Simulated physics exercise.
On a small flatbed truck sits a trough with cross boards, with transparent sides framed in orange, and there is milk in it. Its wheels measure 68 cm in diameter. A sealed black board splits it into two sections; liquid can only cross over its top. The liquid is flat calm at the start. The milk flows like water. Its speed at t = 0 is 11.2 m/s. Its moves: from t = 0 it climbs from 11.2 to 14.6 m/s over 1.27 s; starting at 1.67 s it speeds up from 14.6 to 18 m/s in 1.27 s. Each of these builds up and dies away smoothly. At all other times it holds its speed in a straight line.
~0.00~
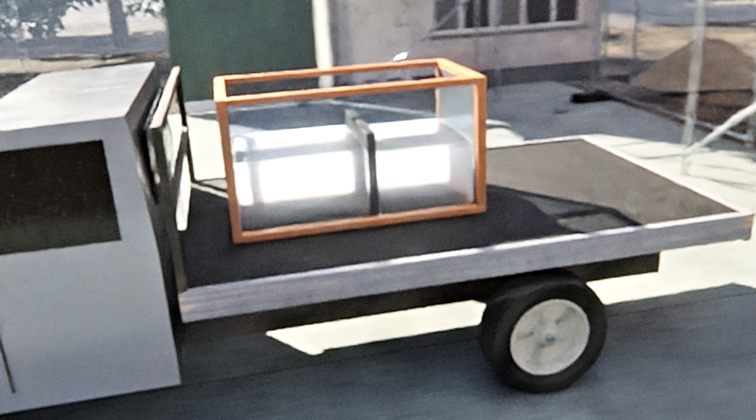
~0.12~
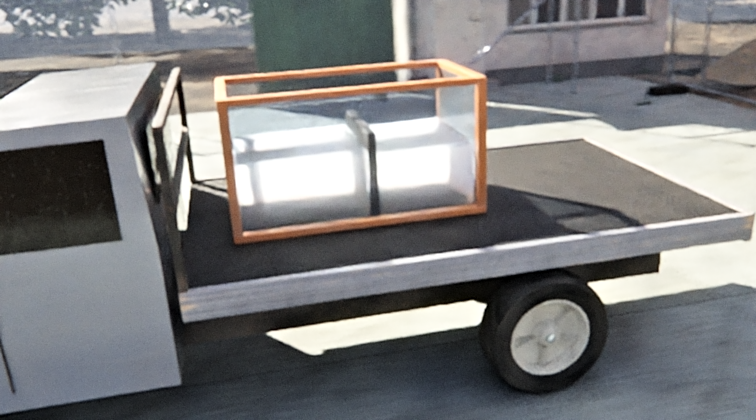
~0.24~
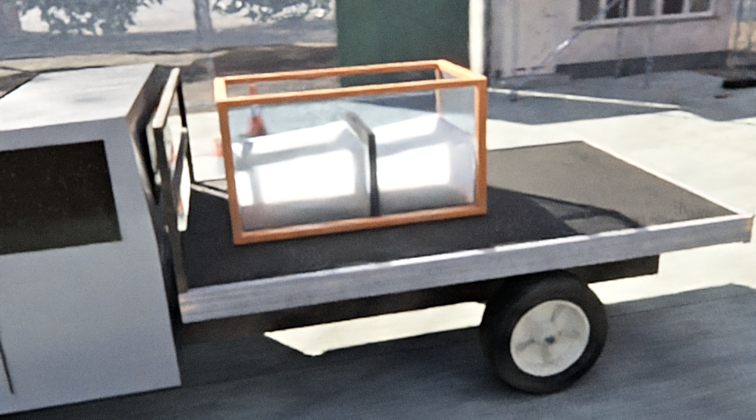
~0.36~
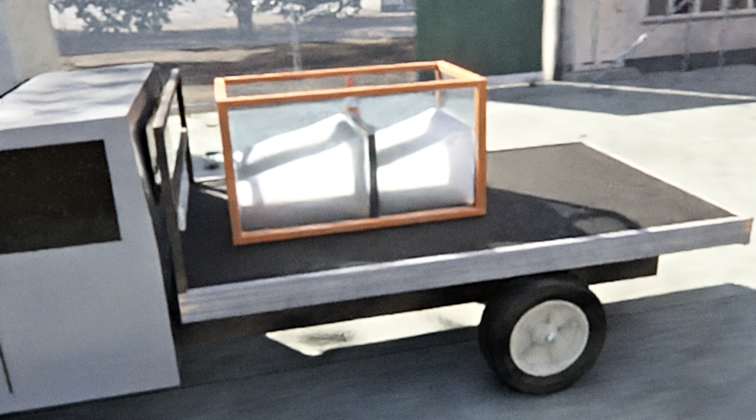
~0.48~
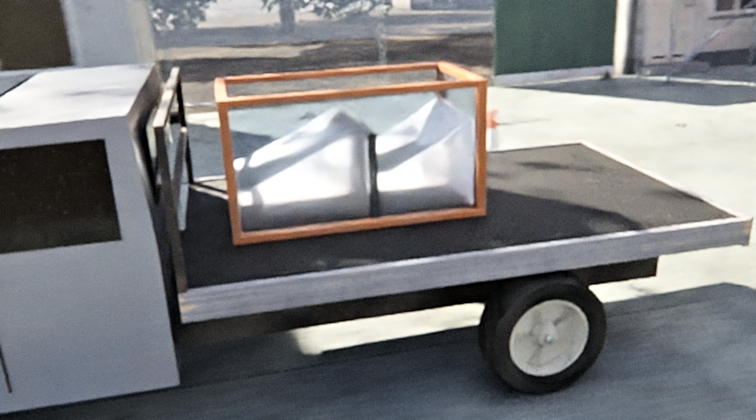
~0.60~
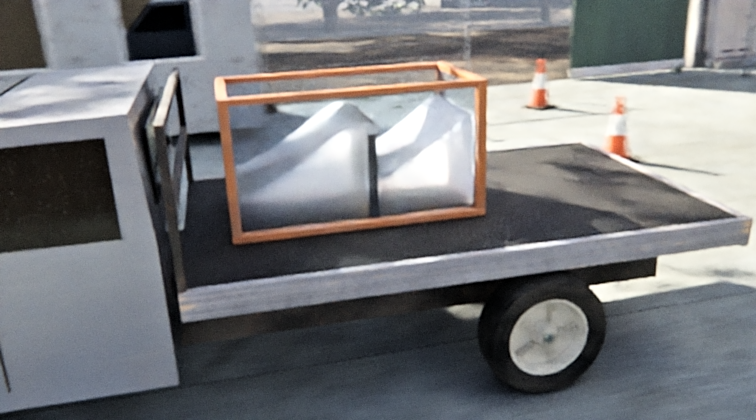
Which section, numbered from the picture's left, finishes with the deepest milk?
The second section from the left.
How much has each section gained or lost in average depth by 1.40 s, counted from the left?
From the left: 3 down, 4 up.
Then, 1.40 s in, left to right it is 34, 41 cm deep.
Then, 2.30 s in, left to right it is 33, 42 cm deep.
Then, 3.50 s in, left to right it is 32, 43 cm deep.
Then, 5.93 s in, left to right it is 32, 43 cm deep.
